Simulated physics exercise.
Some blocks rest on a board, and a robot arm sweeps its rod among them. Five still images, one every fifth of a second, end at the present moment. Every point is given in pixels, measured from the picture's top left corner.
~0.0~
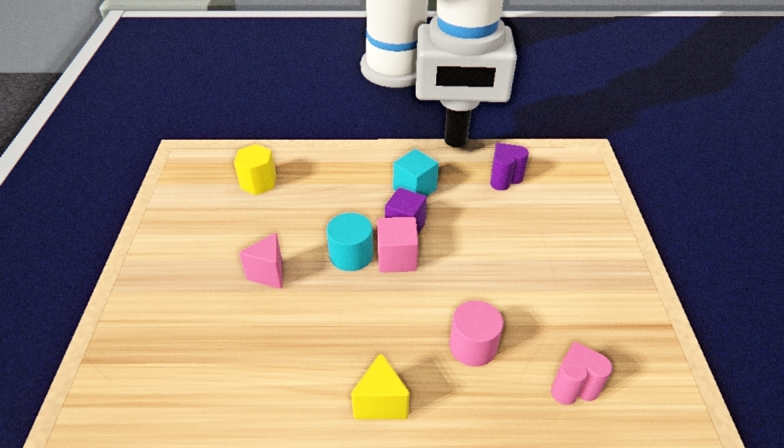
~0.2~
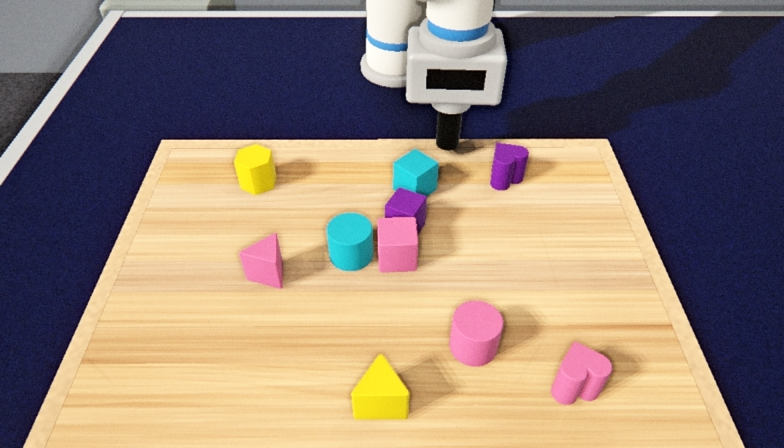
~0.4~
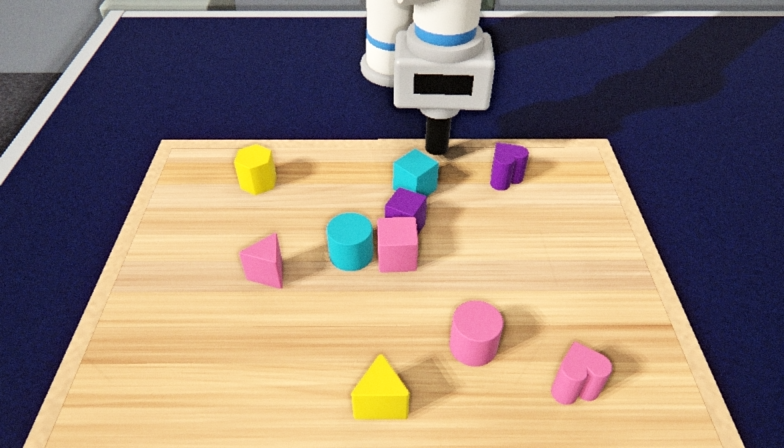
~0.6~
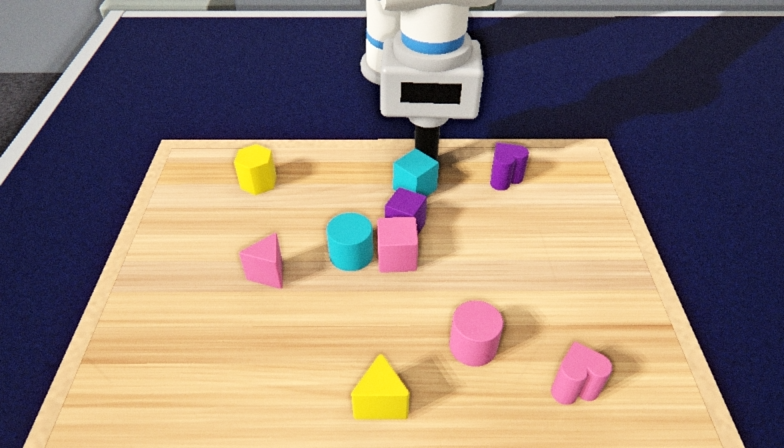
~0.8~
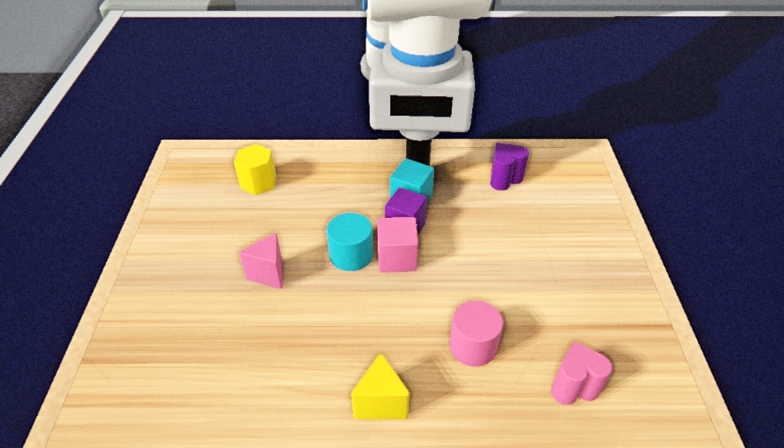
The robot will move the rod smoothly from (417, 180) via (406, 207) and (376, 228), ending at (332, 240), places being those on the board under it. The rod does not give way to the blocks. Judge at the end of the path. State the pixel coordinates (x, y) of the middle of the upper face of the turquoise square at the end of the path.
The middle of its upper face will lie at (385, 223).
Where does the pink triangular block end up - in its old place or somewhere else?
The pink triangular block will stay where it stands.
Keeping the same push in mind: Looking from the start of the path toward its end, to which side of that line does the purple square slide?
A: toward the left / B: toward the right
Option A.
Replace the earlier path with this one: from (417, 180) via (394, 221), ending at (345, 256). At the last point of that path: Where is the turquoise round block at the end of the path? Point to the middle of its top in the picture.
For the centre of its top, I'd go with (313, 249).
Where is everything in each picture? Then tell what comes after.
Tip of the rod at (456, 141), middles of tops, pink triangular block at (264, 248), turquoise round block at (349, 228), pink square at (397, 231), purple square at (406, 201), turquoise square at (416, 162), in the first picture.
Rod at (447, 144), nothing pushed, in the second picture.
Rod at (437, 149), nothing pushed, in the third picture.
Rod at (426, 157), nothing pushed, in the fourth picture.
Rod at (418, 169), pink triangular block at (264, 248), turquoise round block at (349, 228), pink square at (397, 231), purple square at (406, 201), turquoise square at (412, 172), in the fifth picture.
What follows on the original path. One third of the way, rod at (407, 197); pink square at (396, 253); purple square at (405, 226), turned 20° anticlockwise; turquoise square at (406, 202), turned 20° anticlockwise.
Two thirds of the way, rod at (375, 218); turquoise round block at (345, 230); pink square at (398, 279); purple square at (397, 249), turned 40° anticlockwise; turquoise square at (386, 223), turned 45° anticlockwise.
At the end, rod at (331, 229); pink triangular block unmoved; turquoise round block at (331, 239); pink square at (398, 280); purple square at (398, 249), turned 40° anticlockwise; turquoise square at (385, 223), turned 45° anticlockwise.
